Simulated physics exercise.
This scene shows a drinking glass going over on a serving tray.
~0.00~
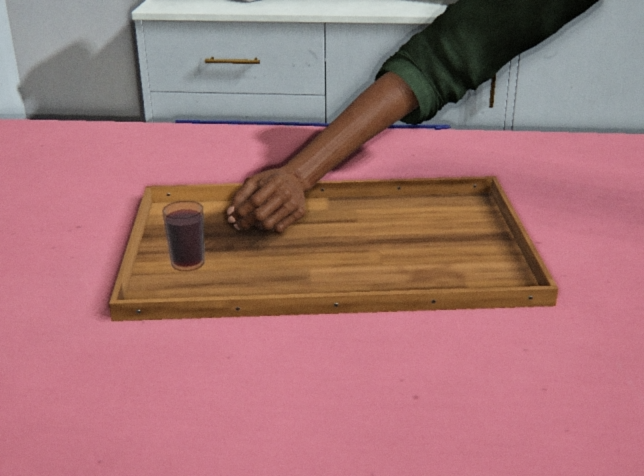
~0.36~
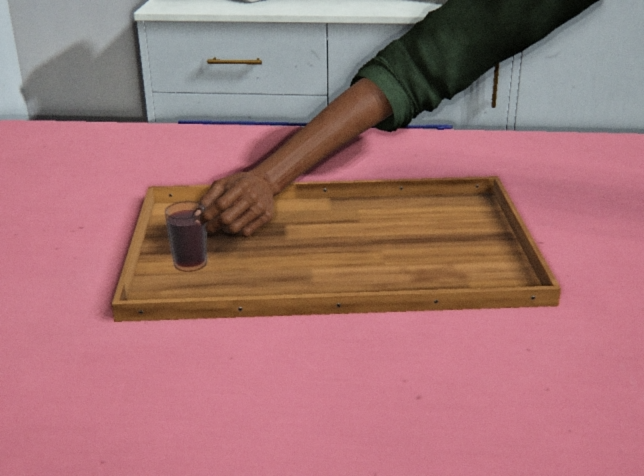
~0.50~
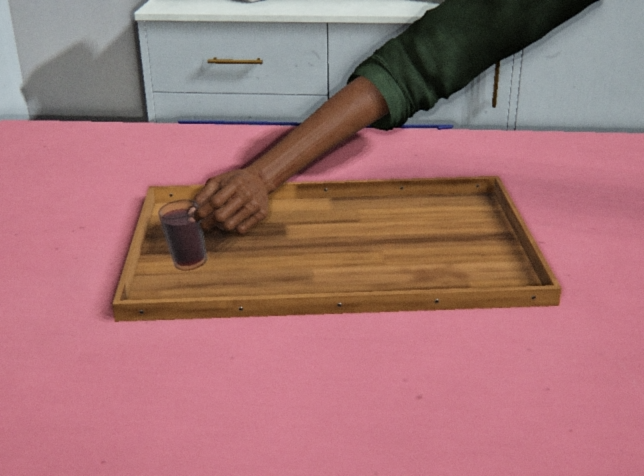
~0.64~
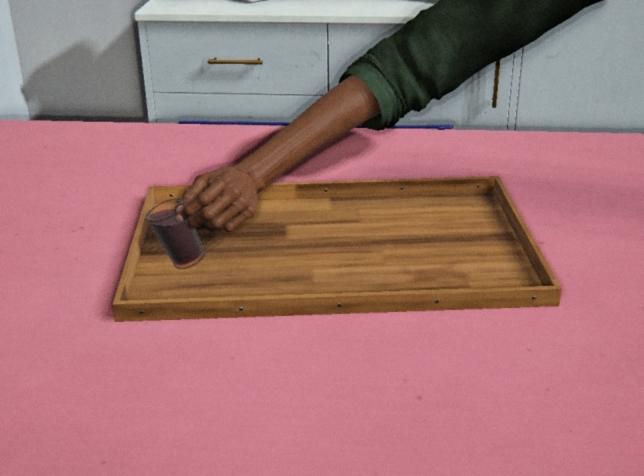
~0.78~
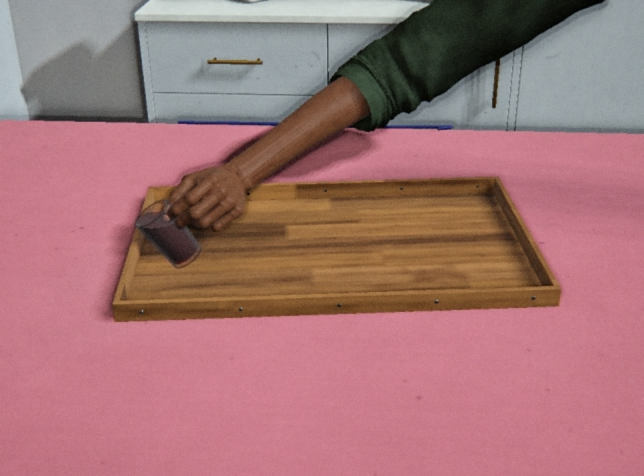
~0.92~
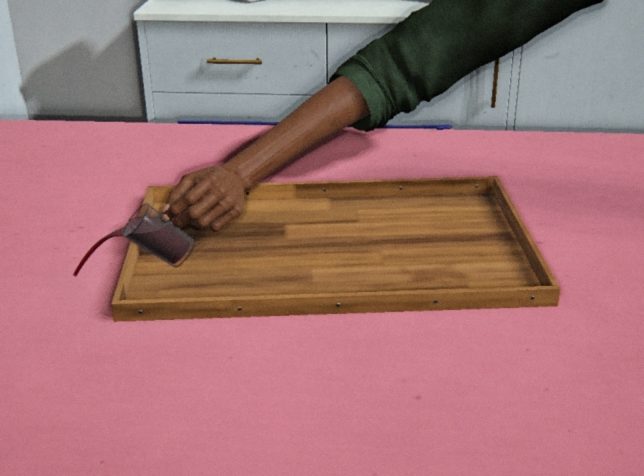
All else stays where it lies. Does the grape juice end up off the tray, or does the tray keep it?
I expect the tray will fail to catch the spill.
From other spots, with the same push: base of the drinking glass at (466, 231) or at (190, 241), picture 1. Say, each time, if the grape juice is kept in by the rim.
One: It is held by the rim. Two: It gets out on to the top.
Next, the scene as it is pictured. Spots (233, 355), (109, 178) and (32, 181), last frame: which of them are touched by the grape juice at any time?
Looks like the first is safe, the second safe and the third safe.
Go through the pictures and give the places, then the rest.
In the first picture, it stands upright; drinking glass (185, 234) about three quarters full; tray (317, 293).
In the second picture, fingers against its side; drinking glass about three quarters full, surface at (186, 218).
In the third picture, fingers against its side; drinking glass (184, 234) about three quarters full.
In the fourth picture, fingers against its side; drinking glass about three quarters full, surface at (169, 218); tray (321, 293).
In the fifth picture, fingers against its side; drinking glass (168, 234) tipped 30°.
In the sixth picture, it is falling; drinking glass (158, 235) tipped 45°.
After 1.5 s, the drinking glass lies across the rim; the puddle covers about as much as a plate; it spreads outside the tray.
After 2.2 s, the puddle covers about as much as a tray; it spreads outside the tray.
After 3.6 s, the puddle covers about as much as a tray; it spreads outside the tray.
